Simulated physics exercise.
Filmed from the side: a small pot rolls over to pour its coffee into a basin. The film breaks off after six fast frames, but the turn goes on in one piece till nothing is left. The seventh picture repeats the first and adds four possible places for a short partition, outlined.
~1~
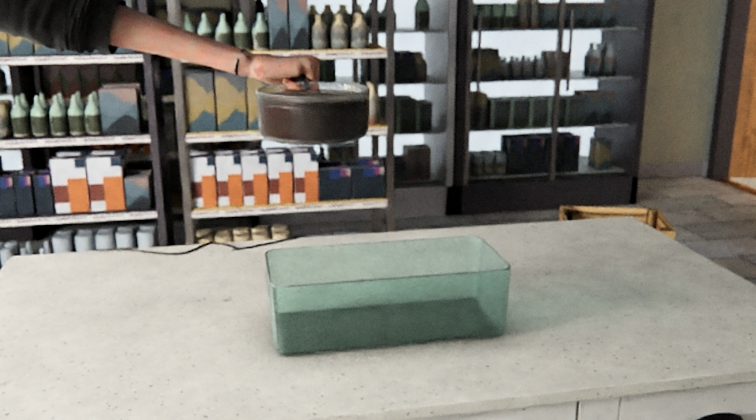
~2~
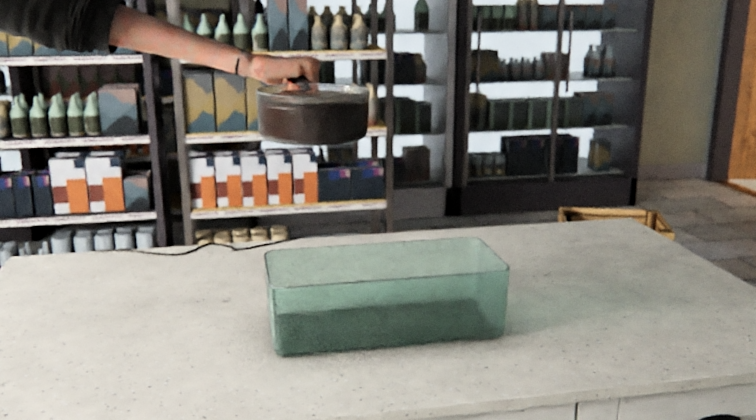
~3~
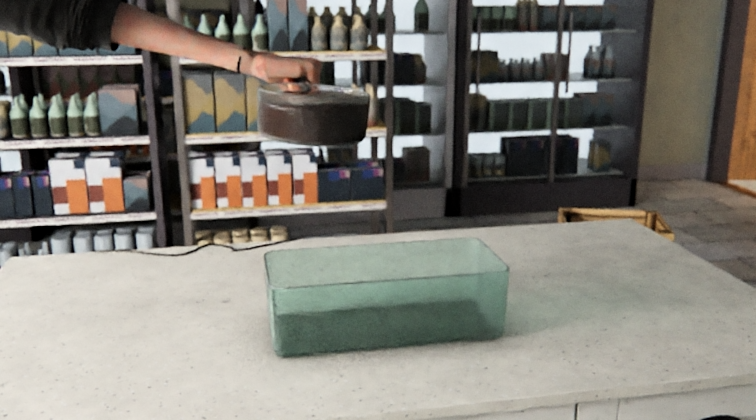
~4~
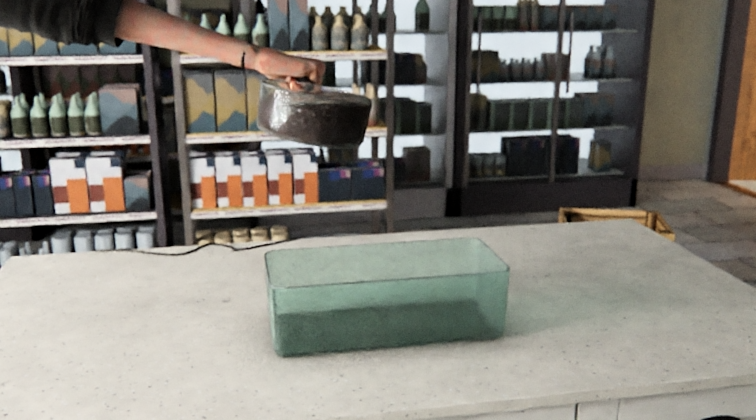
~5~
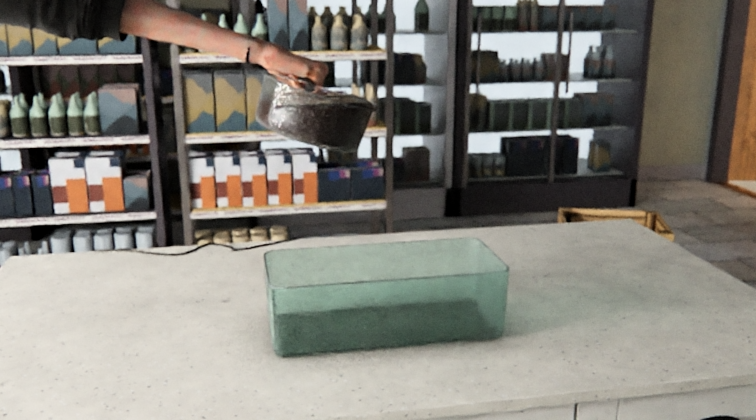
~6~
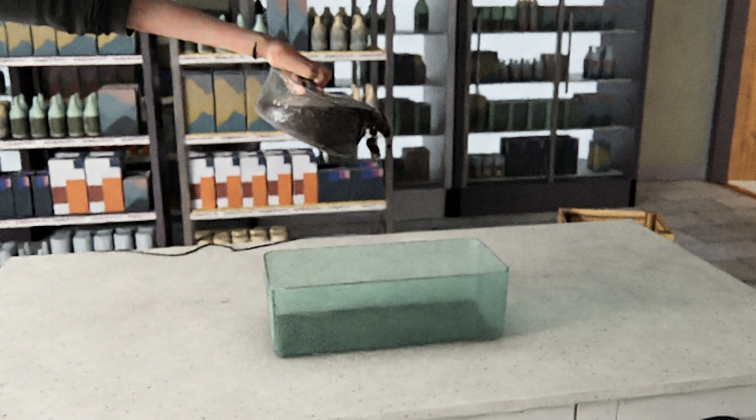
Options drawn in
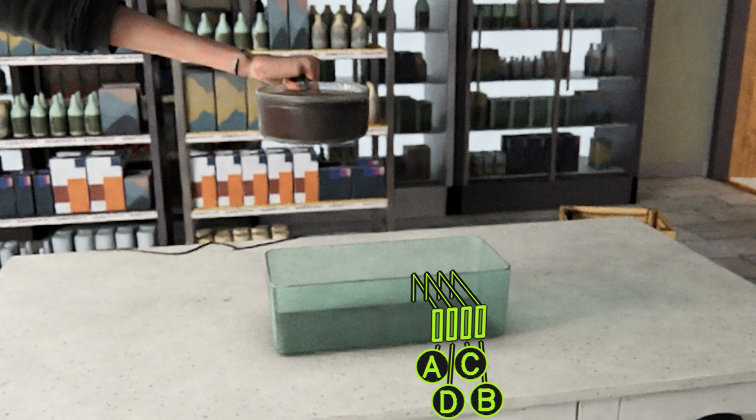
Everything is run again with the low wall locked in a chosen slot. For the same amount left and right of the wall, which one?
Best: A.
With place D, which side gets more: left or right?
More ends on the left.
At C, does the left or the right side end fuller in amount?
The left one.
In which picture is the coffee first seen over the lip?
Picture 5.
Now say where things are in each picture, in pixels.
Upright, lip at (366, 87); basin from (275, 354) to (504, 333); nothing has left yet.
Upright, lip at (366, 89); nothing has left yet.
Tipped about 5°, lip at (367, 93); nothing has left yet.
Tipped about 11°, lip at (370, 99); nothing has left yet.
Tipped about 19°, lip at (370, 107); coffee is over the lip, down to (374, 109).
Tipped about 28°, lip at (370, 117); coffee is over the lip, down to (377, 155).
On the marked copy, A at (438, 345); B at (480, 341); C at (466, 343); D at (452, 344).
Choosing A, about 47 % ends left of the wall and 51 % right of it.
Choosing B, about 93 % ends left of the wall and 5 % right of it.
Choosing C, about 93 % ends left of the wall and 4 % right of it; 3 % is lost outside.
Choosing D, about 70 % ends left of the wall and 28 % right of it.
